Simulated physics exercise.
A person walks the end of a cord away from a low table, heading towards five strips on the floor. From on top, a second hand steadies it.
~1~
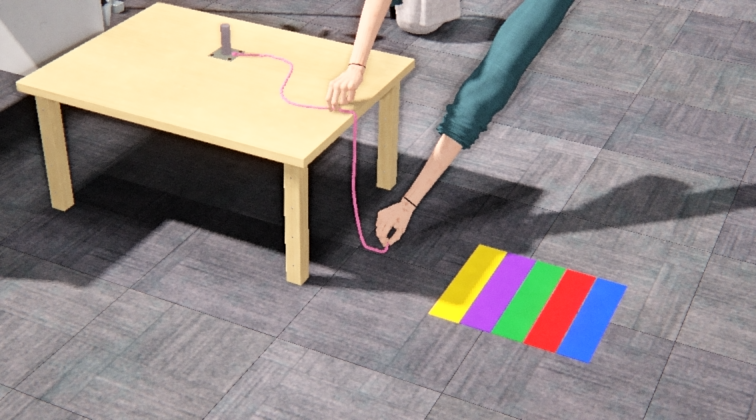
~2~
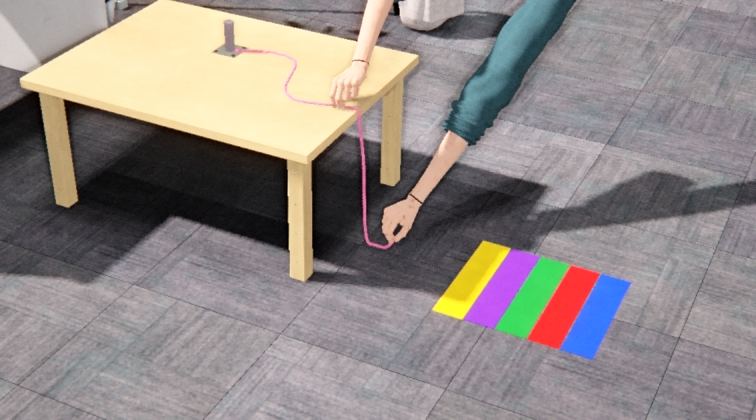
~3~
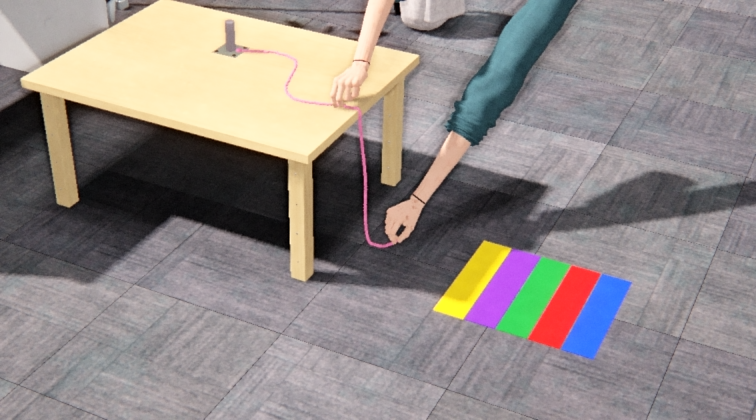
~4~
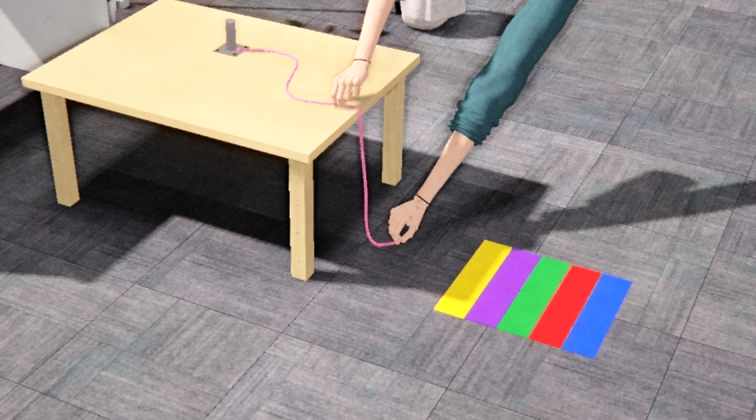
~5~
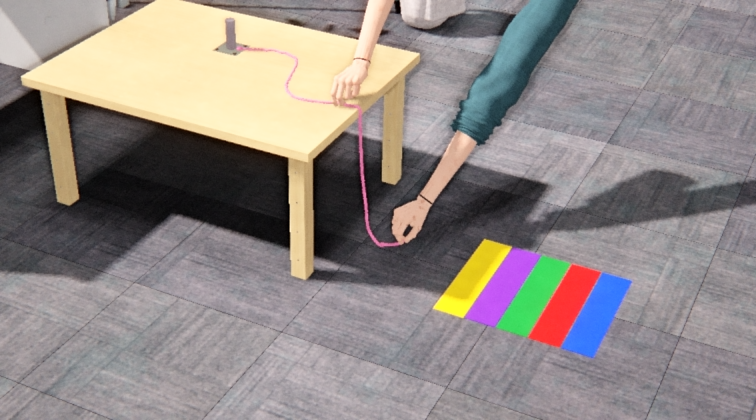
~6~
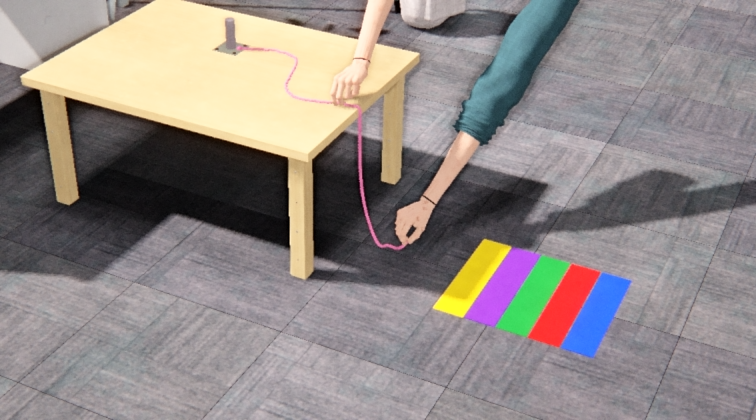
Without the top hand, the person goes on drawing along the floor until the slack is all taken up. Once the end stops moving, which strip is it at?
It is at the green strip.
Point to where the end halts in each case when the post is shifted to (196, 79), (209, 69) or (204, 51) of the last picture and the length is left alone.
You'd get roughly (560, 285), (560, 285) and (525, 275), one for each try.
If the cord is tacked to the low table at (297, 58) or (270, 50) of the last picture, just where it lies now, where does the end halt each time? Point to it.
First try near (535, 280), second near (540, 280).
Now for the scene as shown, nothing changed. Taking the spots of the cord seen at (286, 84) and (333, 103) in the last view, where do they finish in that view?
Point one to (334, 87), point two to (386, 123).
Early on, end near (489, 266); over yellow.
Midway, end near (525, 276); over green.
At the end of the slack, end near (547, 283); over green. It gets as far as the green strip.
